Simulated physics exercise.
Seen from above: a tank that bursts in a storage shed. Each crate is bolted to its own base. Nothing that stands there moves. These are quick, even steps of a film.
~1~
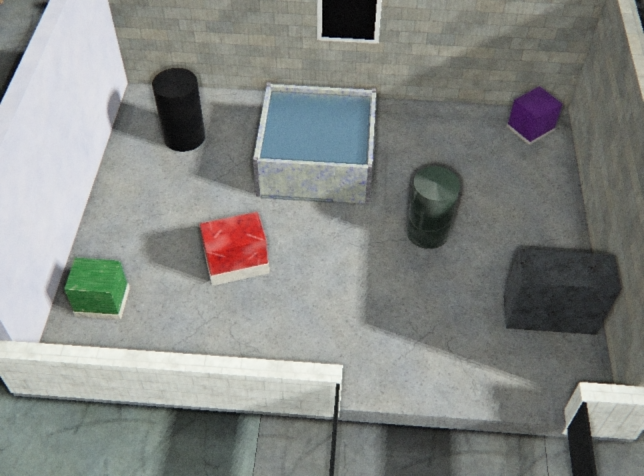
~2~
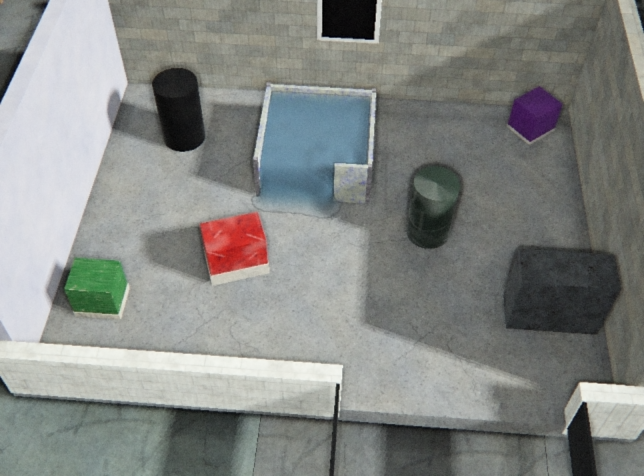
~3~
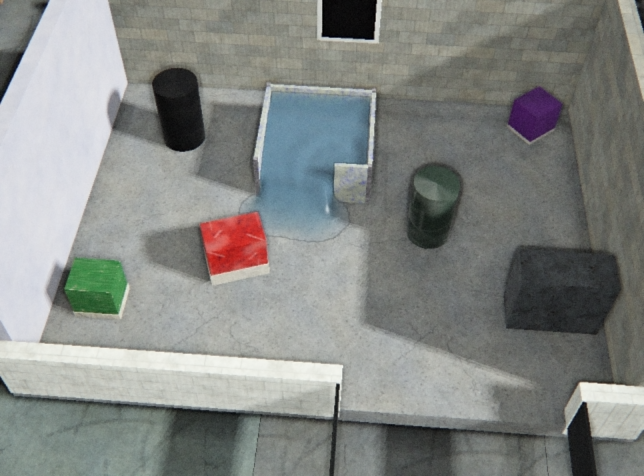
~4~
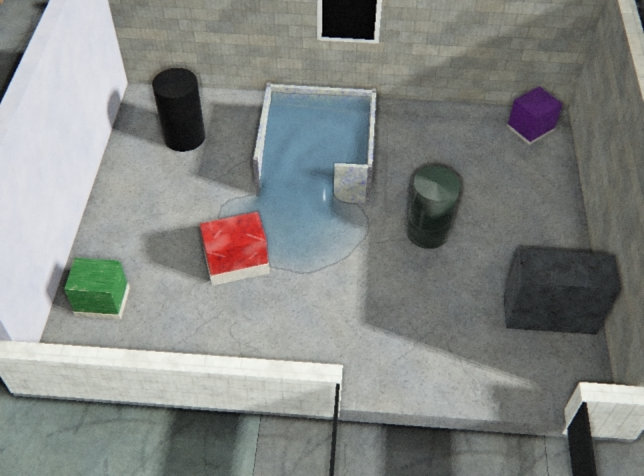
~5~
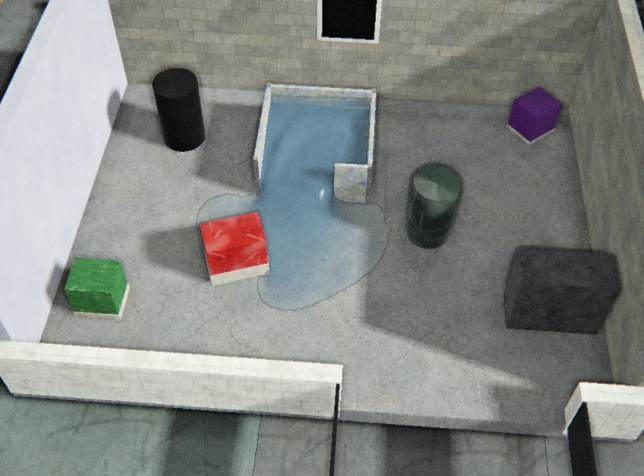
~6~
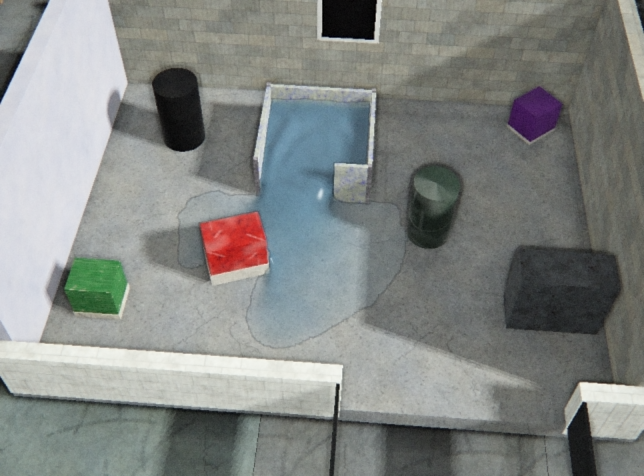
Water burst through the front wall of a square tank in a storage shed, poured onto the grey floor, and spread around the red block and forward in a widening puddle.
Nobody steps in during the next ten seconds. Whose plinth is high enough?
One by one: The red crate gets wet; the purple crate stays dry; the green crate gets wet.
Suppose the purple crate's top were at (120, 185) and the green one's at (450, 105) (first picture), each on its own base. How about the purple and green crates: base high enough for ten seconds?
My reading: The purple one is soaked, the green one remains dry.
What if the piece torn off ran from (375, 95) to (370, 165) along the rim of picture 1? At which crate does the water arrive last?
I say the green-painted one.
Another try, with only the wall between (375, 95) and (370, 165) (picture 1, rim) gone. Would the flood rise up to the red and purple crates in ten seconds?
In short: Red crate stays dry, purple crate is soaked.
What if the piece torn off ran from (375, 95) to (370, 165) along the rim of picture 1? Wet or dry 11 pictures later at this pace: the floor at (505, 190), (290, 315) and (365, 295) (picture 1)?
In that order: Wet, dry, wet.
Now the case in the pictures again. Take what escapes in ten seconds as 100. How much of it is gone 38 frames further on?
Roughly 80 per cent.
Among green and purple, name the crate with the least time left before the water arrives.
The crate marked green.
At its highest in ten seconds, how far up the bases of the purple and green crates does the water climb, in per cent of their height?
In turn 0 and 140 per cent.
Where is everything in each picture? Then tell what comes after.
The tank at (317, 128) is whole and still, in the first picture.
The front is at (335, 209), out from the gap at (297, 184), in the second picture.
Water pours out at (297, 186) and has run to (332, 233), in the third picture.
Water pours out at (297, 187) and has run to (313, 267), in the fourth picture.
The front is at (296, 304), out from the gap at (297, 188), in the fifth picture.
The front is at (266, 339), out from the gap at (297, 187), in the sixth picture.
A moment on, water covers 30 % of the floor; the red crate water round its plinth, the purple crate not reached, the green crate water round its plinth.
Next, water covers 40 % of the floor; the red crate water round its plinth, the purple crate not reached, the green crate water round its plinth.
Then, water covers 50 % of the floor; the red crate water round its plinth, the purple crate not reached, the green crate water round its plinth.
Later, water covers 60 % of the floor; the red crate water round its plinth, the purple crate not reached, the green crate water round its plinth.
In the end, water covers 70 % of the floor; the red crate was topped, the purple crate stayed above the water, the green crate was topped.
